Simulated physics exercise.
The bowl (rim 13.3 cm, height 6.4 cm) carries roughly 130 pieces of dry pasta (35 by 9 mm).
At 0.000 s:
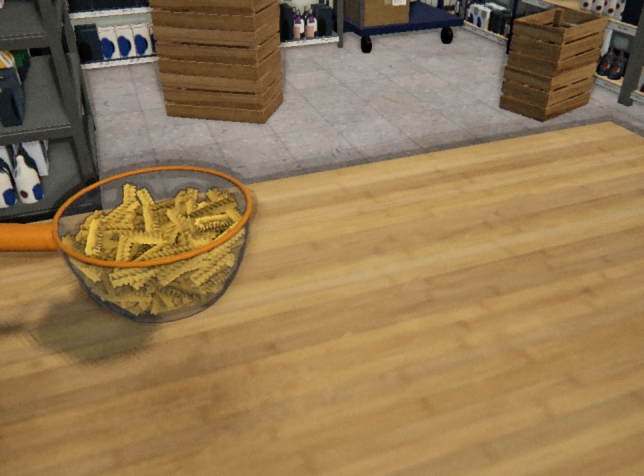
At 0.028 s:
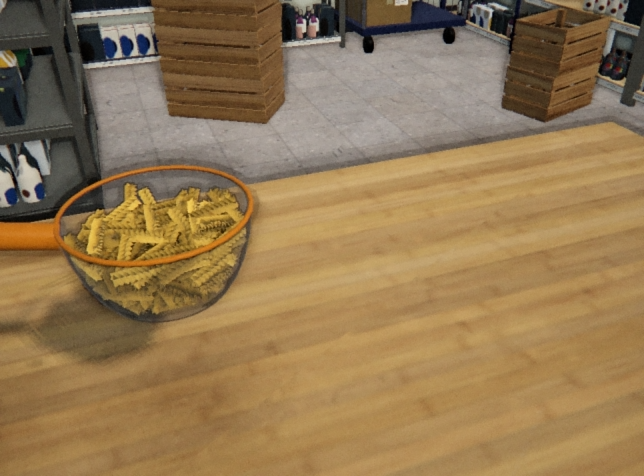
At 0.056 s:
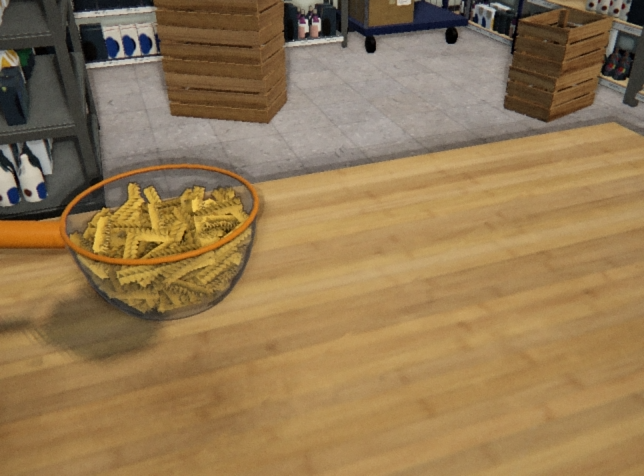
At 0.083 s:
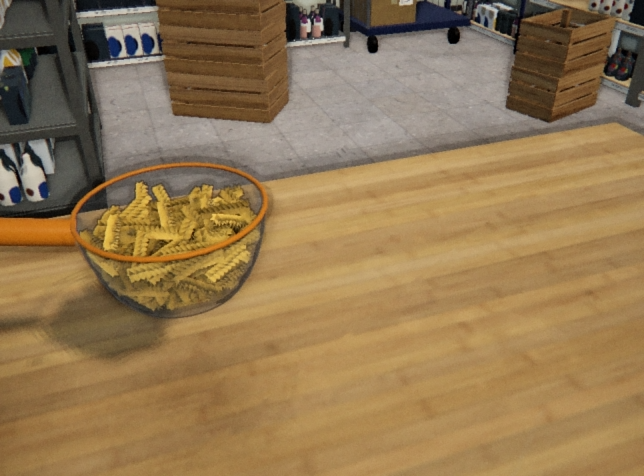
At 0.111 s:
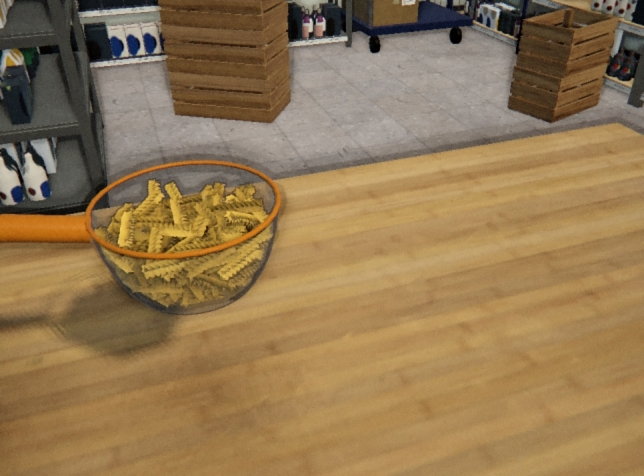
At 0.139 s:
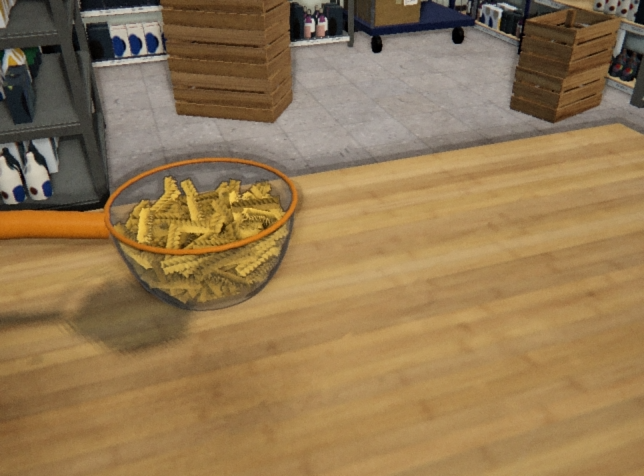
A clear bowl with an orange rim and handle, filled with dry, ruffled pasta, starts nearly still at the left above a wooden tabletop. It then slides a short way to the right, gradually picking up speed, staying level while its shadow follows, with crates and shelves behind.
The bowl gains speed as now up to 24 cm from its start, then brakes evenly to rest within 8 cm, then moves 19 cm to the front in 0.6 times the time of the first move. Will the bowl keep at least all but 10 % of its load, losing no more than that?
Yes, the loss stays within 10 %.
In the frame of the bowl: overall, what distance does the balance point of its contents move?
It ends up roughly 0.5 centimetres off.
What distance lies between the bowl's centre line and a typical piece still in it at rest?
4.0 cm or so.
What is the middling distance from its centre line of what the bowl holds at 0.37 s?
3.5 cm, roughly.
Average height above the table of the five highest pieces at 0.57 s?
They are about 20 cm above the table.
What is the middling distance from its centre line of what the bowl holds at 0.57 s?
Distance: Near 3.5 cm.
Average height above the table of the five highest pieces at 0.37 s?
Height above table: About 19 cm.
Then, at 0.37 s, tilt 0 degrees; bowl 100 %; middle of all pieces near (462, 193).
Then, at 0.57 s, tilt 0 degrees; bowl 100 %; middle of all pieces near (560, 195).
After 0.75 s, tilt 0 degrees; bowl 100 %.
Then, at 0.92 s, tilt 0 degrees; bowl 100 %.
By 1.2 s all is still; bowl 100 %.
